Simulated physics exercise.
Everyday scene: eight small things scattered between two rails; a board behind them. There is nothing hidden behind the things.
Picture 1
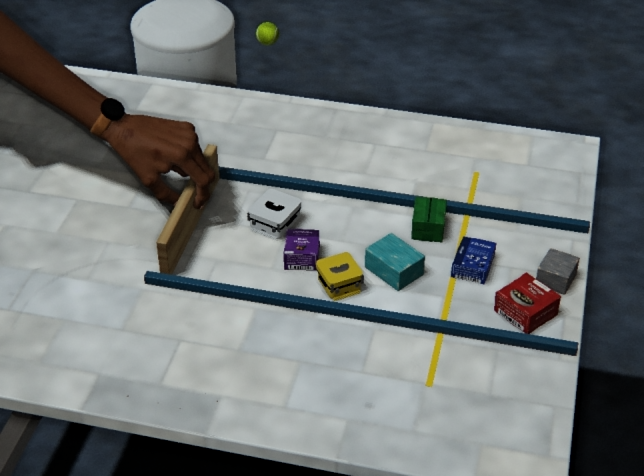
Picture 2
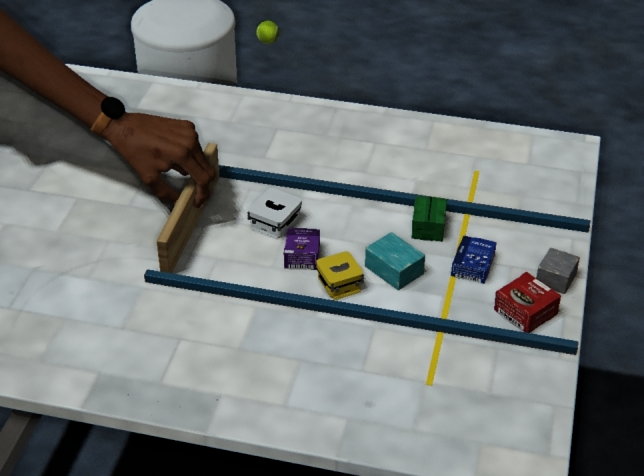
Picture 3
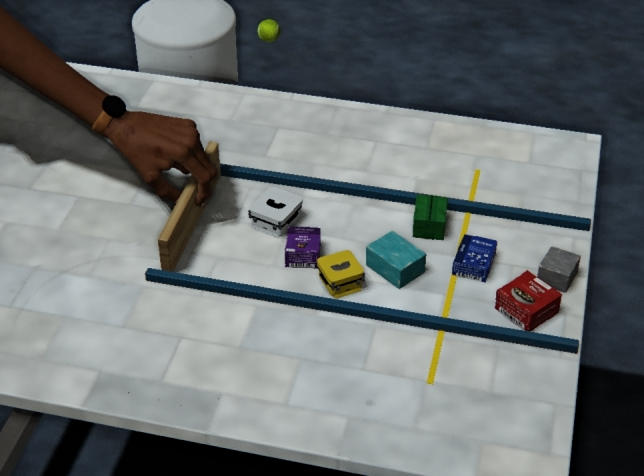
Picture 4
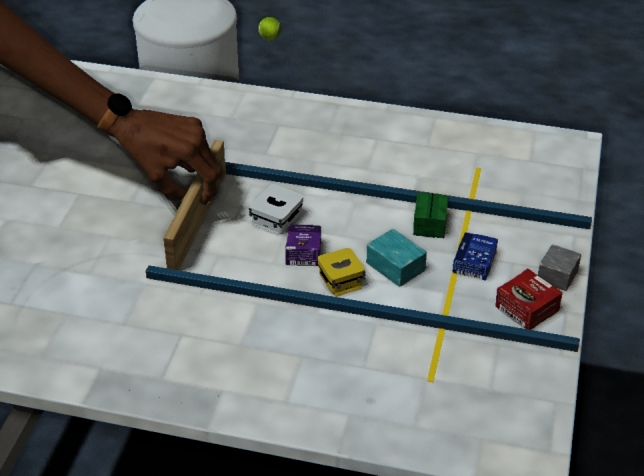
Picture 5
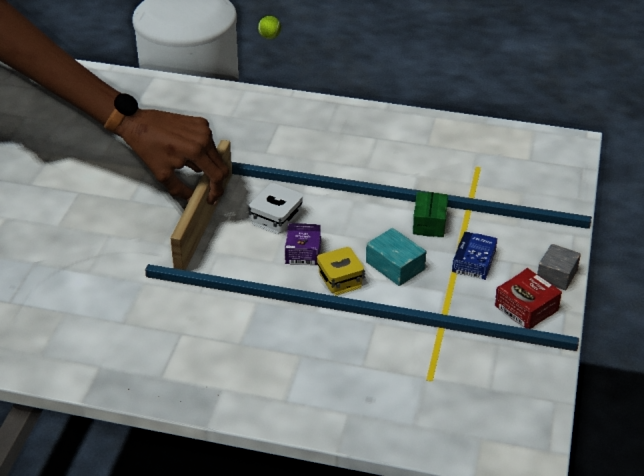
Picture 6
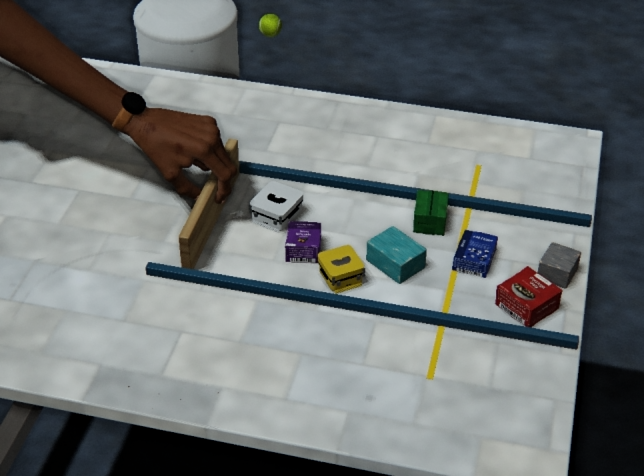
A hand wearing a dark watch holds a wooden board upright at the left end of two blue rails, at first barely moving. It then slides the board a short way right, toward the white case, while the eight small boxes and blocks stay in place around the yellow tape.
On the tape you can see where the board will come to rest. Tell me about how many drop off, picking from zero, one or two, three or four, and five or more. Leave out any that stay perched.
Nothing goes over.
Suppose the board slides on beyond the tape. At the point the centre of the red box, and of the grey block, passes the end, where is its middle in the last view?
First one: Around (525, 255). Other one: Around (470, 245).
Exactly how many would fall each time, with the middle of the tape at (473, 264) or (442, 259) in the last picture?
0 and 0.
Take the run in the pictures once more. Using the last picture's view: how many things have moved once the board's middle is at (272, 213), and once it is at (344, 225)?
By the first moment it's 1, by the second it's 4.
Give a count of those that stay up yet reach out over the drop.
Things overhanging at the end: 1.
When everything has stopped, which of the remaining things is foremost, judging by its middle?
Grey block.
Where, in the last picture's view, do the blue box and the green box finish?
I'd put one close to (548, 251) and the other close to (518, 223).
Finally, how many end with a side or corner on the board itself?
Counting them up gives 3.
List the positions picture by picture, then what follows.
In the first frame, grey block (558, 271); red box (527, 304); blue box (474, 260); board (190, 209); tape (455, 268).
In the second frame, red box (527, 303); board (190, 207).
In the third frame, blue box (475, 258); green box (430, 217).
In the fourth frame, grey block (559, 268); yellow case (341, 273).
In the fifth frame, red box (528, 299); white case (277, 210).
In the sixth frame, grey block (559, 265); red box (528, 297); blue box (475, 253); board (211, 203); tape (457, 261).
Soon after, none off yet; grey block at rest near (559, 265); red box at rest near (528, 297); blue box at rest near (475, 253).
After that, none off yet; grey block at rest near (559, 265); red box at rest near (528, 297); blue box displaced a little near (490, 252).
In the end, the number that fall off is zero.
